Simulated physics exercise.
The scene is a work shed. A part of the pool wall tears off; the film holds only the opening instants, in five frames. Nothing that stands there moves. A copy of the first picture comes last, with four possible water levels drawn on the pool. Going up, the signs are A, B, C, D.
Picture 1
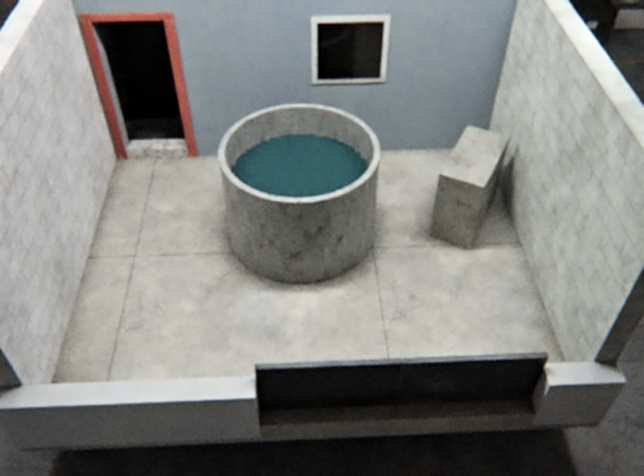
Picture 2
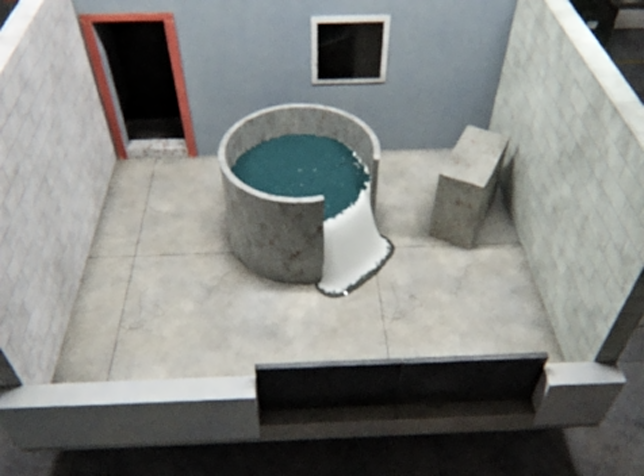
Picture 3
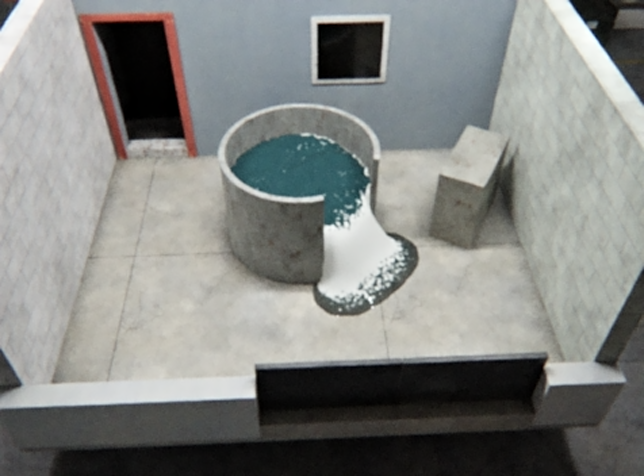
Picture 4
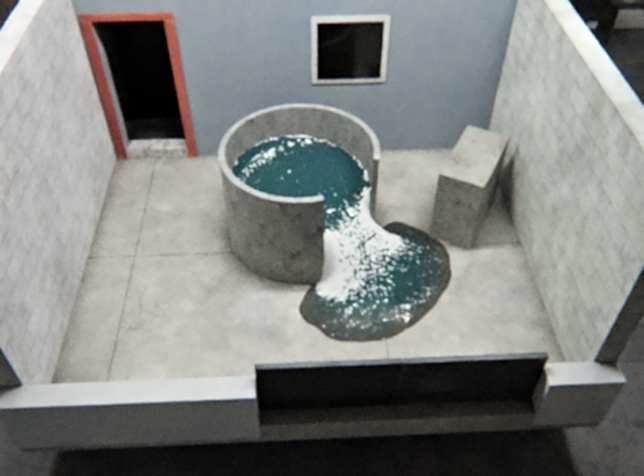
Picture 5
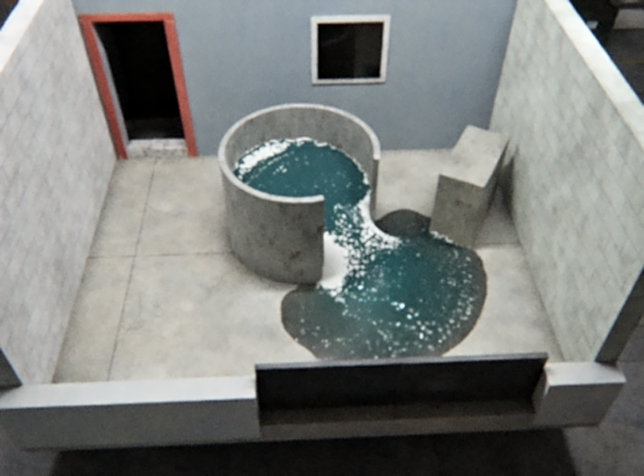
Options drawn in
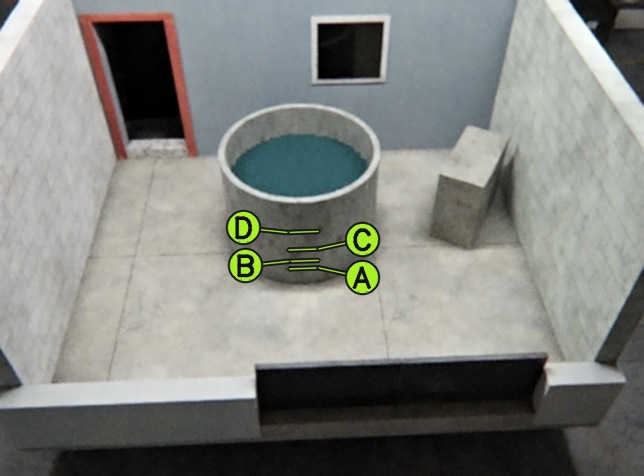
Teal water pouring through a gap in a round concrete pool's side, foaming white and spreading across the pale walled floor.
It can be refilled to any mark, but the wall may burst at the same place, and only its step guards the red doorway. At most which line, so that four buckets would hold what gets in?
Go for D.
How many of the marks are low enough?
All of them.
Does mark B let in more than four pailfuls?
No, that is safe.
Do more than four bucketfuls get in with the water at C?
No, that is safe.
On the marked copy, A at (303, 268); B at (303, 260); C at (303, 249); D at (302, 231); from the bottom up A, B, C, D.
With A, nothing gets over.
With B, nothing gets over.
With C, nothing gets over.
With D, a bucket or two gets in.
